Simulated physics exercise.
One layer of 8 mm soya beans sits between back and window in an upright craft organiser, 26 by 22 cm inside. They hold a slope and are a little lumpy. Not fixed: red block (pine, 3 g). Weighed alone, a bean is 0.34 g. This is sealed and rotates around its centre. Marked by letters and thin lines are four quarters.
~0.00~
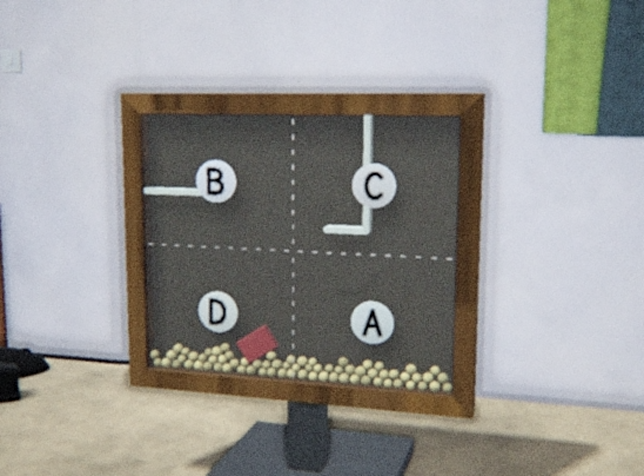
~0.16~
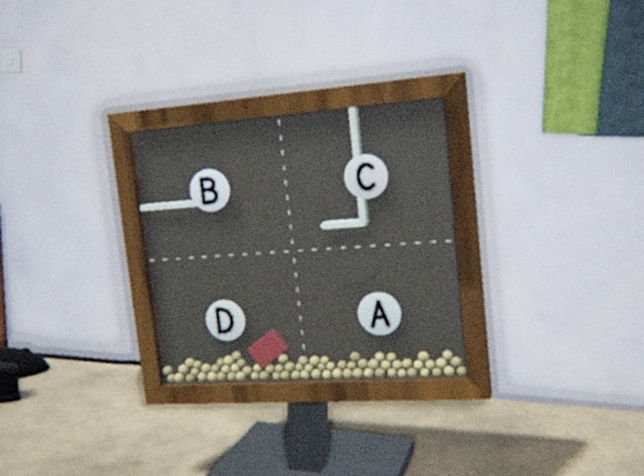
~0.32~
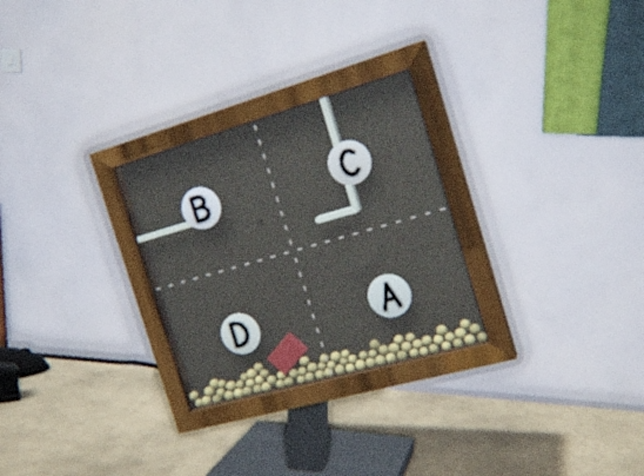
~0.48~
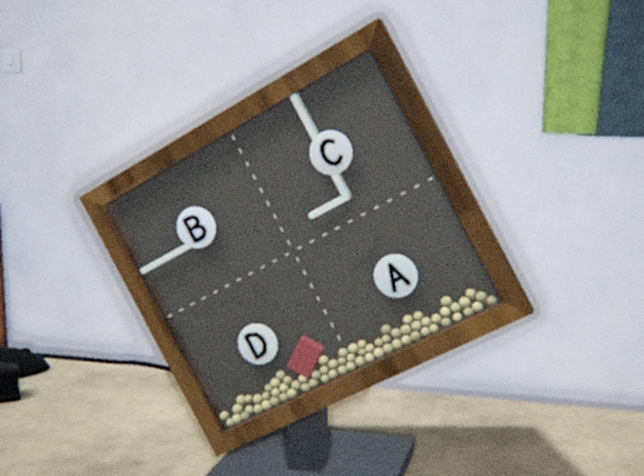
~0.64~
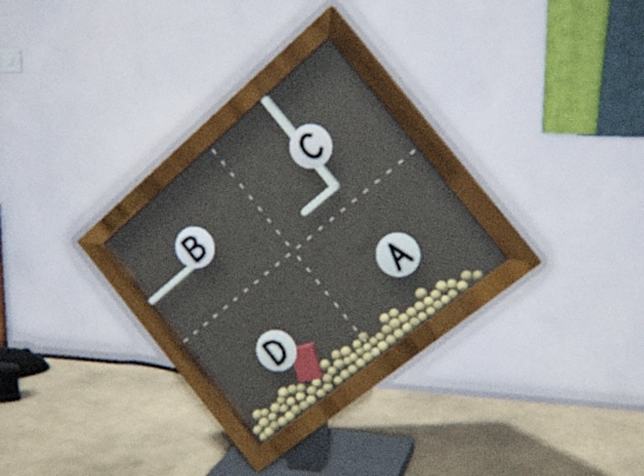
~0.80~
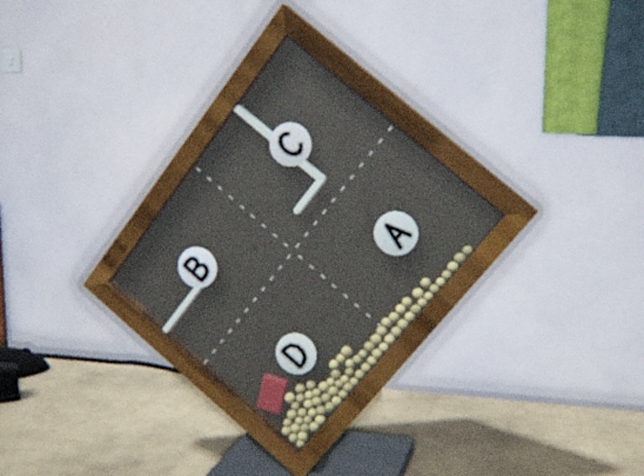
At the start, a wood-framed panel marked A, B, C and D stands level, with pale beads and a red block along its bottom. It turns steadily anticlockwise, the beads at first keeping along that edge, then the block slides to the lowest corner as beads bunch beside it.
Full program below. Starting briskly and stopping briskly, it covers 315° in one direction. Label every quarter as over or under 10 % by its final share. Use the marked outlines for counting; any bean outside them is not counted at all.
A over, B under, C over, D under 10 %.
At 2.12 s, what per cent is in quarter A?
0 percent.
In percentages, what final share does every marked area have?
At the end, quarter A has 40 percent, quarter B has 0 percent, quarter C has 60 percent and quarter D has 0 percent.
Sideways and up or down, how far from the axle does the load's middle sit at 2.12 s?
Right by about 11 cm and below by about 4 cm.
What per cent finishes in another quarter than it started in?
I'd say something like 75 percent.
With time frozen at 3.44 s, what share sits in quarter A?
Reading: Around 0 per cent of the load.
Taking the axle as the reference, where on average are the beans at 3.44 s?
Offset: Approx. 6 cm right, 5 cm below.
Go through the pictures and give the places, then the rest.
Level; about 70 beans; load centre (295, 368); top bean (225, 348); red block (257, 344) tilted 34°; A (372, 323), B (216, 181), C (374, 186), D (218, 312), in the first frame.
Turned 6° anticlockwise; load centre (308, 369); top bean (448, 356), in the second frame.
Turned 18° anticlockwise; load centre (330, 366); top bean (465, 325); wall ends (209, 219), (320, 220), in the third frame.
Turned 29° anticlockwise; load centre (349, 360); top bean (471, 294); red block (306, 357) tilted 64°, in the fourth frame.
Turned 40° anticlockwise; load centre (353, 360); top bean (478, 276), in the fifth frame.
Turned 52° anticlockwise; load centre (353, 367); top bean (468, 251); red block (273, 394) tilted 78°; A (396, 233), B (198, 267), C (290, 145), D (296, 354), in the sixth frame.
By 2.12 s, it stands 146° anticlockwise; the beans' middle is 11 cm right of and 4 cm below the centre; B 35 %, D 65 %.
By 3.44 s, it has come round 239° anticlockwise; the beans' middle is 6 cm right of and 5 cm below the centre; B 25 %, C 75 %.
By 4.58 s, it has come round 315° anticlockwise; the beans' middle is 5 cm right of and 2 cm below the centre; A 30 %, C 70 %.
At rest by 5.5 s, it has come round 315° anticlockwise; A 40 %, B 0 %, C 60 %, D 0 %.
